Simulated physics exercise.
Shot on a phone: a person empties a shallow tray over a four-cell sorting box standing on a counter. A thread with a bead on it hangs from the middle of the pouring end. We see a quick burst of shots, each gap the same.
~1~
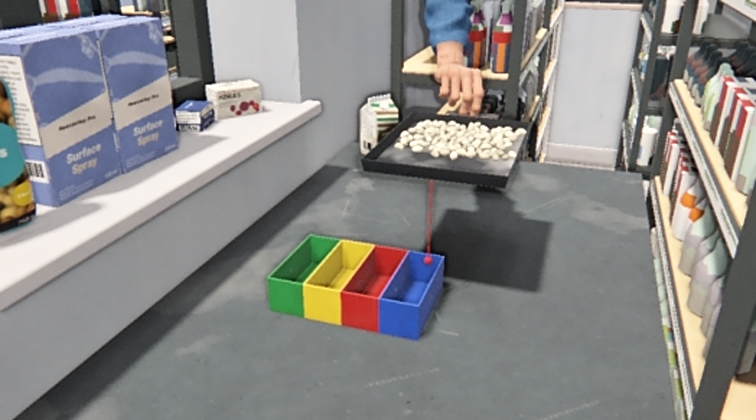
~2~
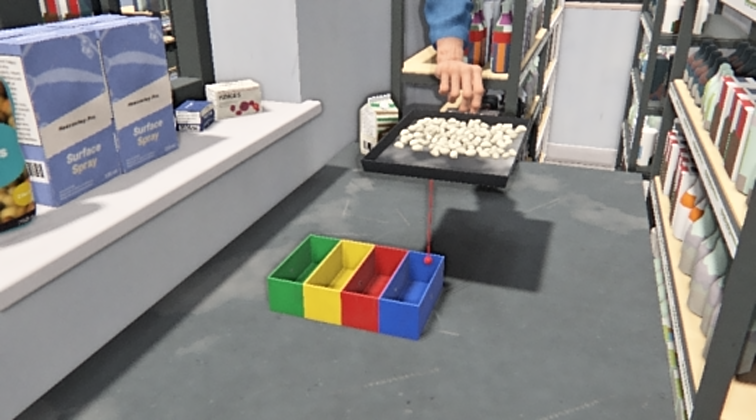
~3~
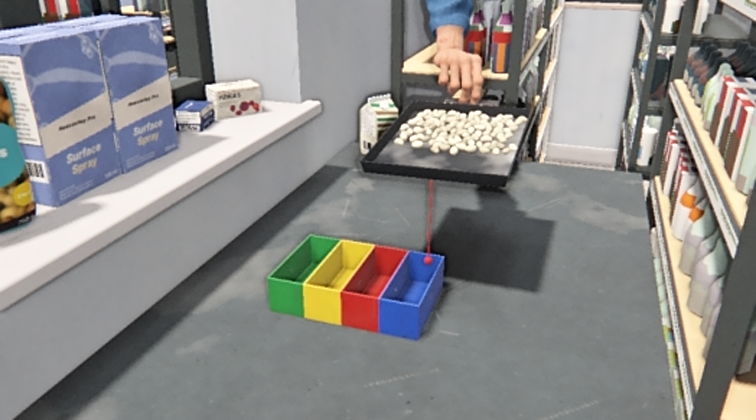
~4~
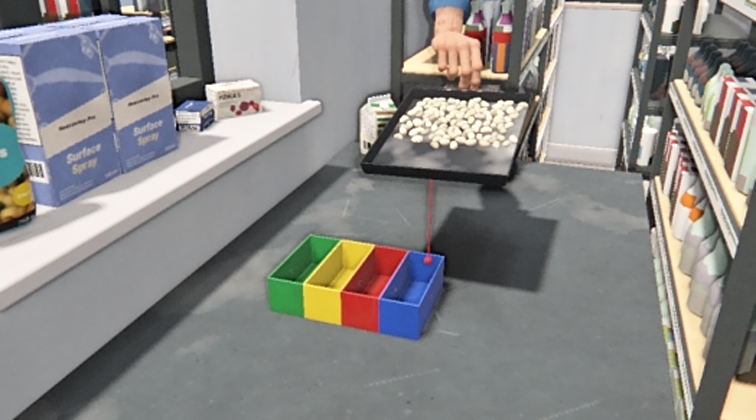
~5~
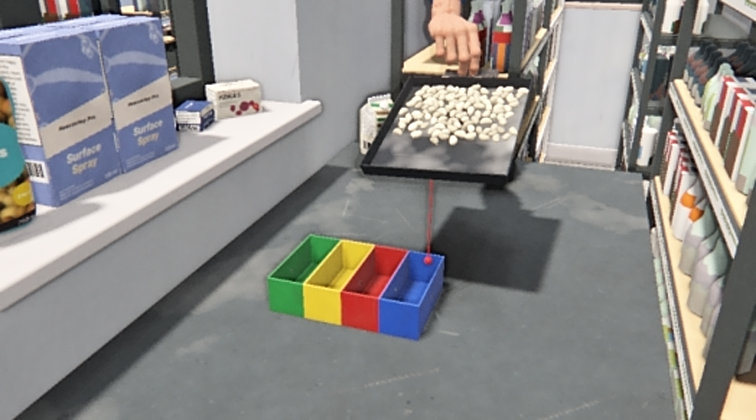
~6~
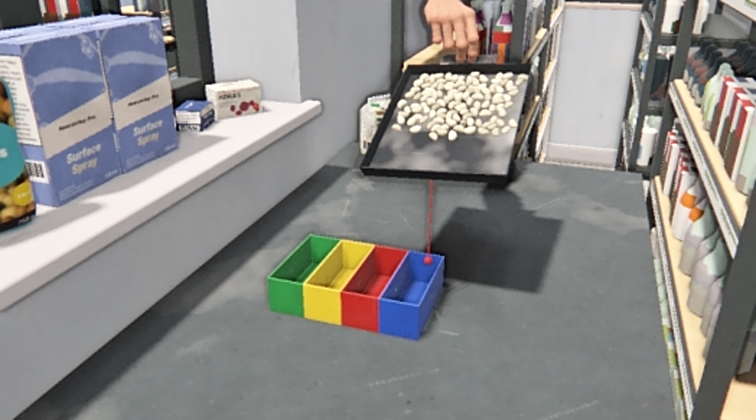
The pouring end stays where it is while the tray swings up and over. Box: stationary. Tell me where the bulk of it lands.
The bulk lands in the red cell.
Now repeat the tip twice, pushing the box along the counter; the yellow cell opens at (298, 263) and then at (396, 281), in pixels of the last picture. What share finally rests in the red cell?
Around 10 and then 20 per cent.
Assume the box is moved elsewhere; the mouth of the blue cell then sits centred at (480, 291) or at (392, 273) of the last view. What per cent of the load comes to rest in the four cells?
Some 90 and then some 70 per cent.
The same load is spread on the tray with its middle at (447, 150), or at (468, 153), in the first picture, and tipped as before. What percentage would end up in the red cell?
Close to 30 per cent, followed by close to 30 per cent.
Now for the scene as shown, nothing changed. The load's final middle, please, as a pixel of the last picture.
About (376, 312).
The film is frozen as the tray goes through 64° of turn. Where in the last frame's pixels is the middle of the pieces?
In the last view, the load is centred close to (410, 151).
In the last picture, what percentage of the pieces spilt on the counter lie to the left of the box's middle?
Around 10 %.
Soon, tray tipped steeply; nearly all on the tray; a stray few falling or outside the box.
A while on, tray tipped past a quarter turn; about half on the tray; about a quarter in the red cell; a small part in the yellow cell; a stray few in the blue cell; a small part falling or outside the box.
Towards the end, tray tipped past a quarter turn; about half in the red cell; about a quarter in the blue cell; a small part in the yellow cell; a stray few in the green cell; about a quarter falling or outside the box.
Finally, tray tipped past a quarter turn; about half in the red cell; about a quarter in the blue cell; a small part in the yellow cell; a stray few in the green cell; about a quarter outside the box.
